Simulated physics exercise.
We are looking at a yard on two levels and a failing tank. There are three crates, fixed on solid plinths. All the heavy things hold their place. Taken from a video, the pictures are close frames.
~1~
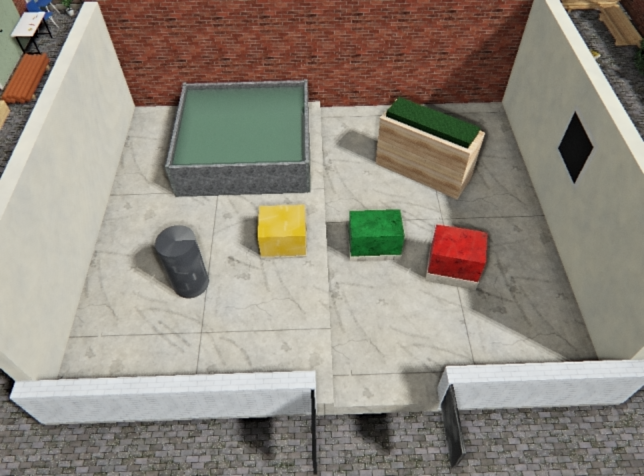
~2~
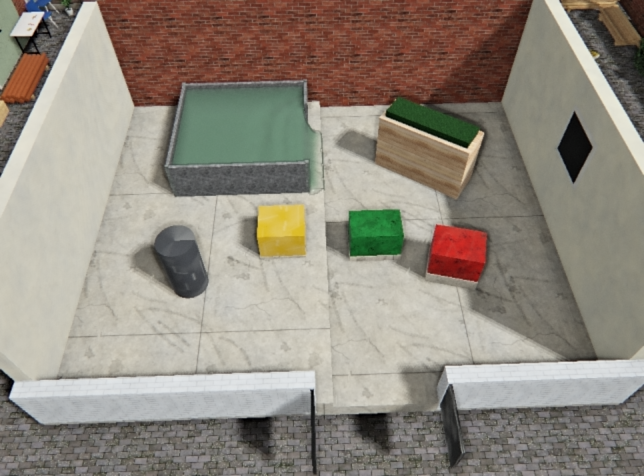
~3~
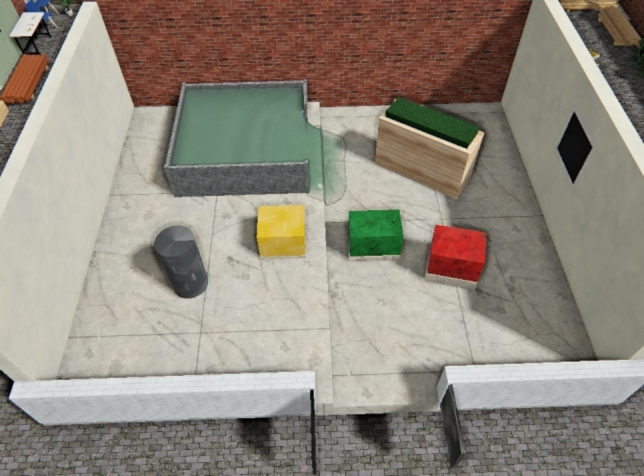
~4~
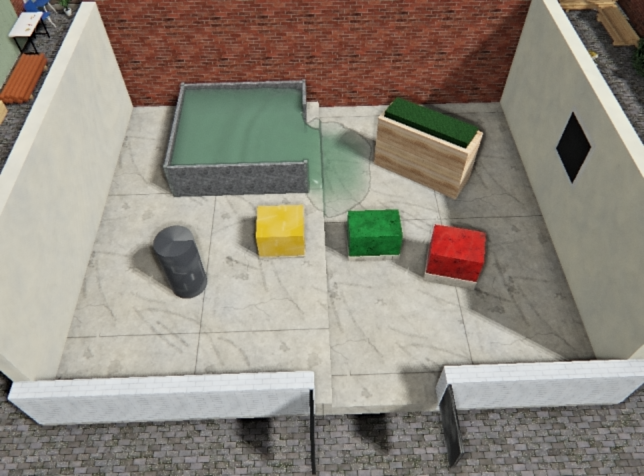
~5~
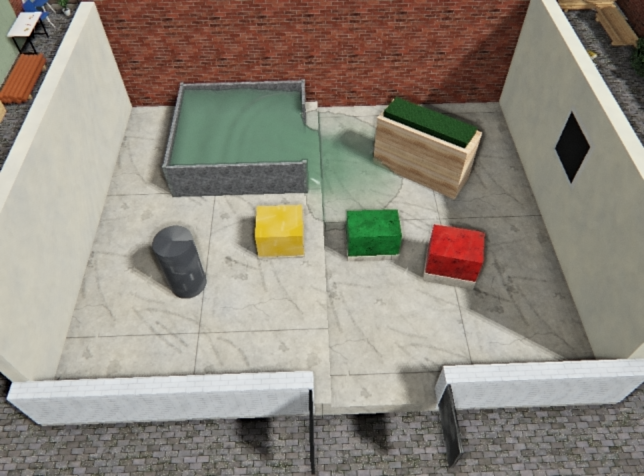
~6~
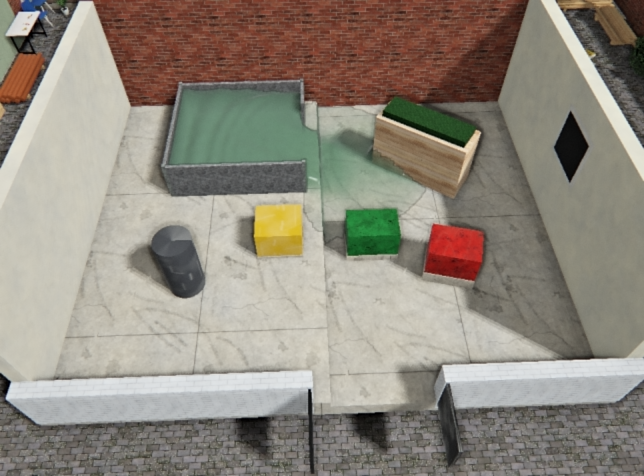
In a walled yard with yellow, green and red crates, a full tank of greenish water opened on its right side, and the water poured out and spread across the pale floor toward the wooden box.
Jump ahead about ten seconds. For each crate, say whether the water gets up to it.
Result: Most likely the green crate gets water on it; most likely the yellow crate remains untouched; most likely the red crate gets water on it.
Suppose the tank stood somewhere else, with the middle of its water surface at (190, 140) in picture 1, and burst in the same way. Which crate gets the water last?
Answer: The red-painted one.
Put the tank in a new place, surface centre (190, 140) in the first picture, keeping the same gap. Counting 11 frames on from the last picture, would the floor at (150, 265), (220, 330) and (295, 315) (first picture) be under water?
First unwetted; next unwetted; last unwetted.
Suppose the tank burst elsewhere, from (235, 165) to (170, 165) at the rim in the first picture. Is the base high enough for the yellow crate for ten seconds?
In my view the yellow one gets reached.
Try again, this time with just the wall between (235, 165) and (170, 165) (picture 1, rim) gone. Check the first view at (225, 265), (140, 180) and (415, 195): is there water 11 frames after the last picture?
Point one: Reached. Point two: Not reached. Point three: Not reached.
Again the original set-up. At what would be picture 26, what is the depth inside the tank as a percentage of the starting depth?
Estimate: Some 38 %.
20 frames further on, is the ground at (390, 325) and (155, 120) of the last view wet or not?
Taking the two points in turn, the first is waterlogged and the second is spared.
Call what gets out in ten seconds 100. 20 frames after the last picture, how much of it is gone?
It works out at roughly 0 per cent.
A moment on, water covers 25 % of the floor; the green crate water round its plinth, the yellow crate water round its plinth, the red crate water round its plinth.
Next, water covers 30 % of the floor; the green crate water round its plinth, the yellow crate water round its plinth, the red crate water round its plinth.
Then, water covers 50 % of the floor; the green crate water round its plinth, the yellow crate water round its plinth, the red crate water round its plinth.
Later, water covers 60 % of the floor; the green crate water round its plinth, the yellow crate water round its plinth, the red crate water round its plinth.
In the end, water covers 55 % of the floor; the green crate was topped, the yellow crate stayed above the water, the red crate was topped.
